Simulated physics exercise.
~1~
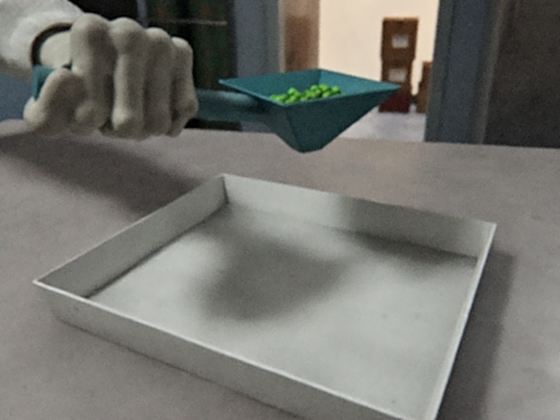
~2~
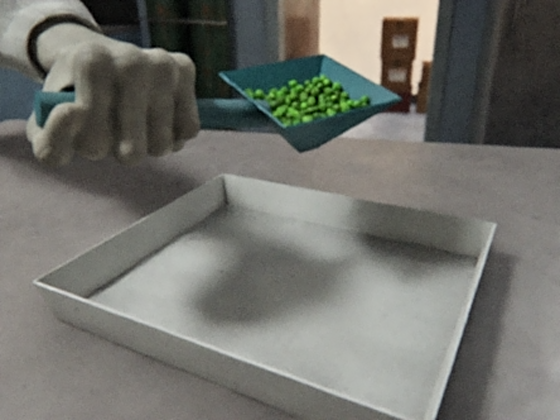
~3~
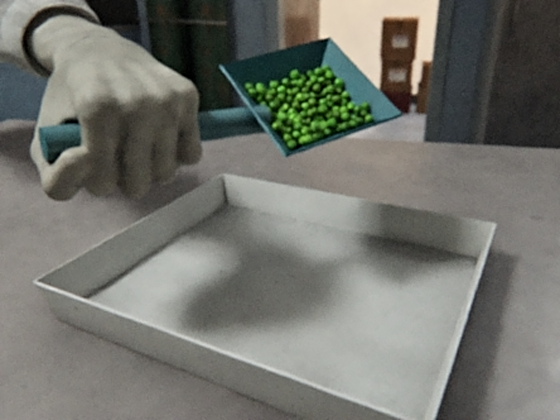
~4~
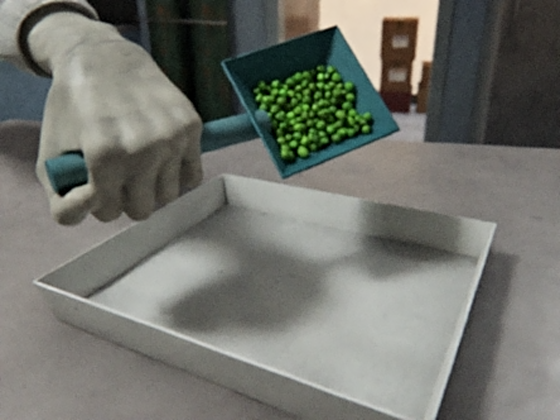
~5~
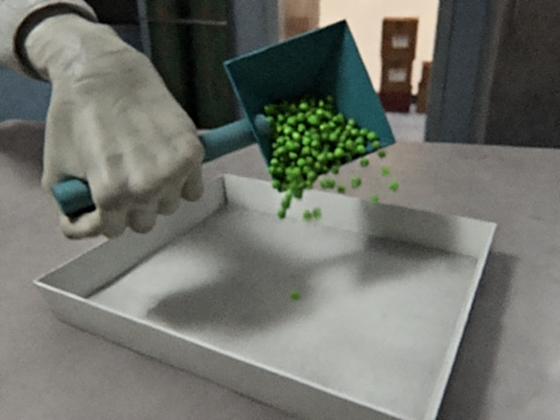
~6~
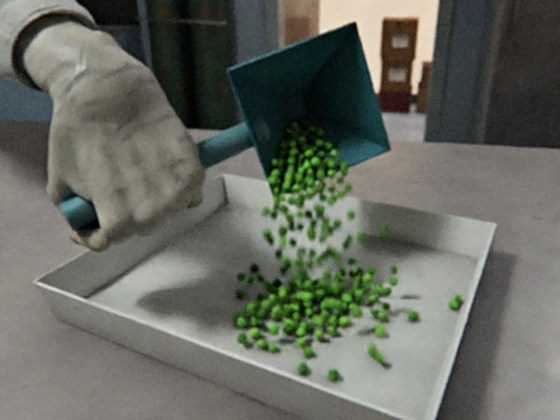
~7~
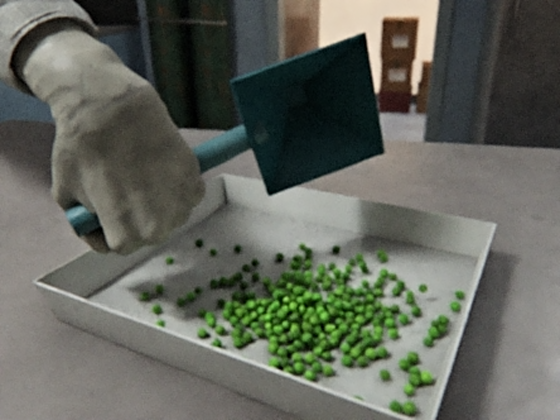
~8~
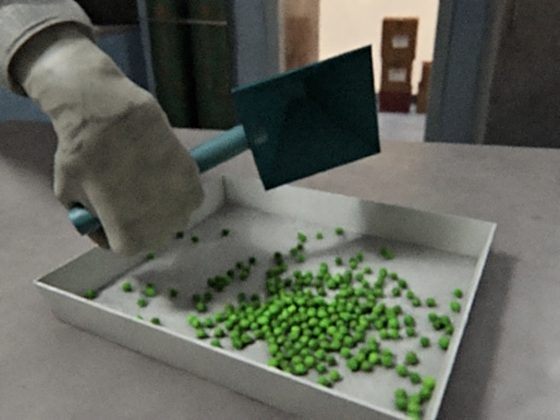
The clip shows a gloved hand holding a teal scoop of green peas above a shallow pale tray, steadily tipping it until the peas pour out, scatter across the tray and come to rest, leaving the scoop empty and still tilted above them.
